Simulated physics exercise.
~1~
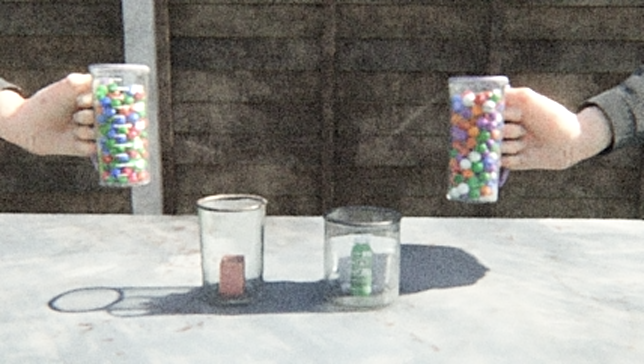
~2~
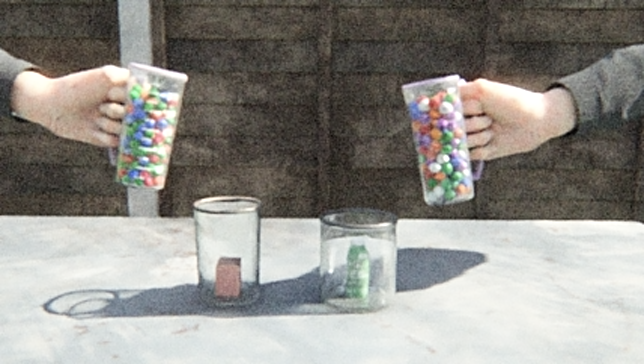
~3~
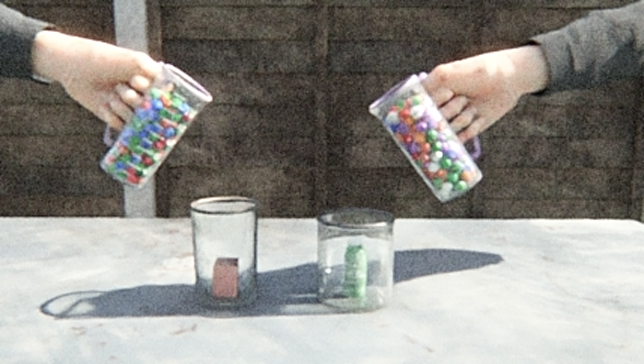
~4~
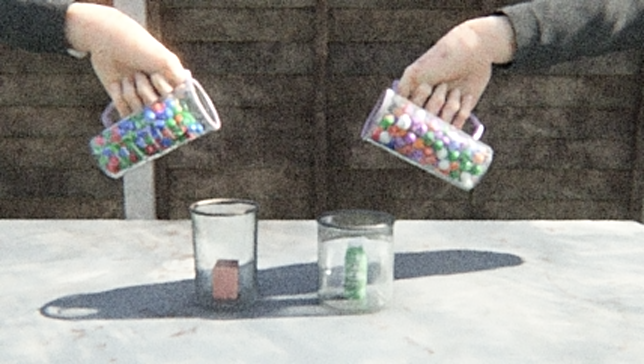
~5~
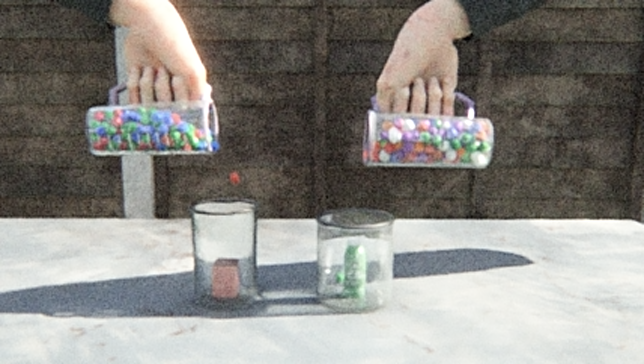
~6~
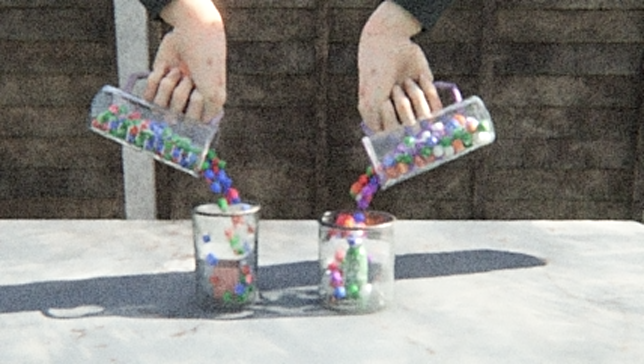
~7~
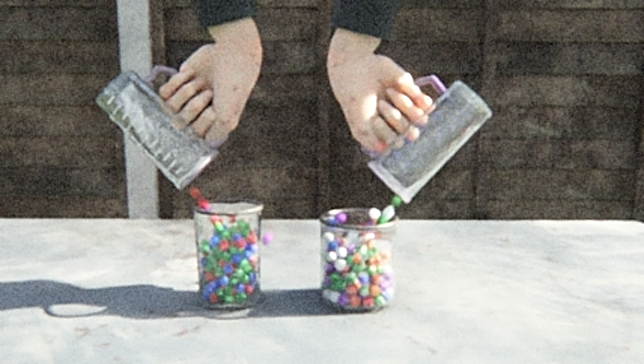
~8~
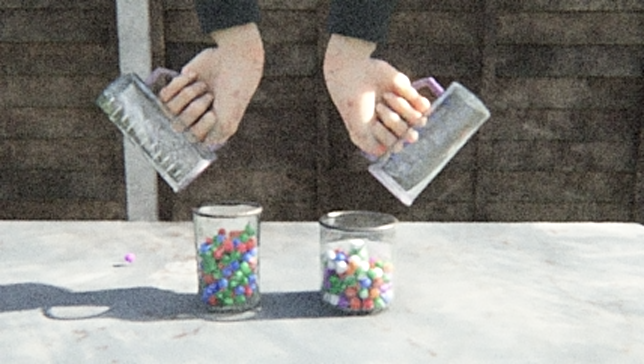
On a pale outdoor tabletop in front of a dark wooden fence, two hands hold clear cups of colourful beads above a glass with a small reddish block and a wider beaker with a green object. The hands tip the cups inward until they lie on their sides, and a first red bead drops toward the left glass. Beads then stream into both containers as the cups tilt further, until the cups are empty. At the end, each container is about two thirds full, the block is buried, the green object still shows, and one pink bead lies on the table at left.
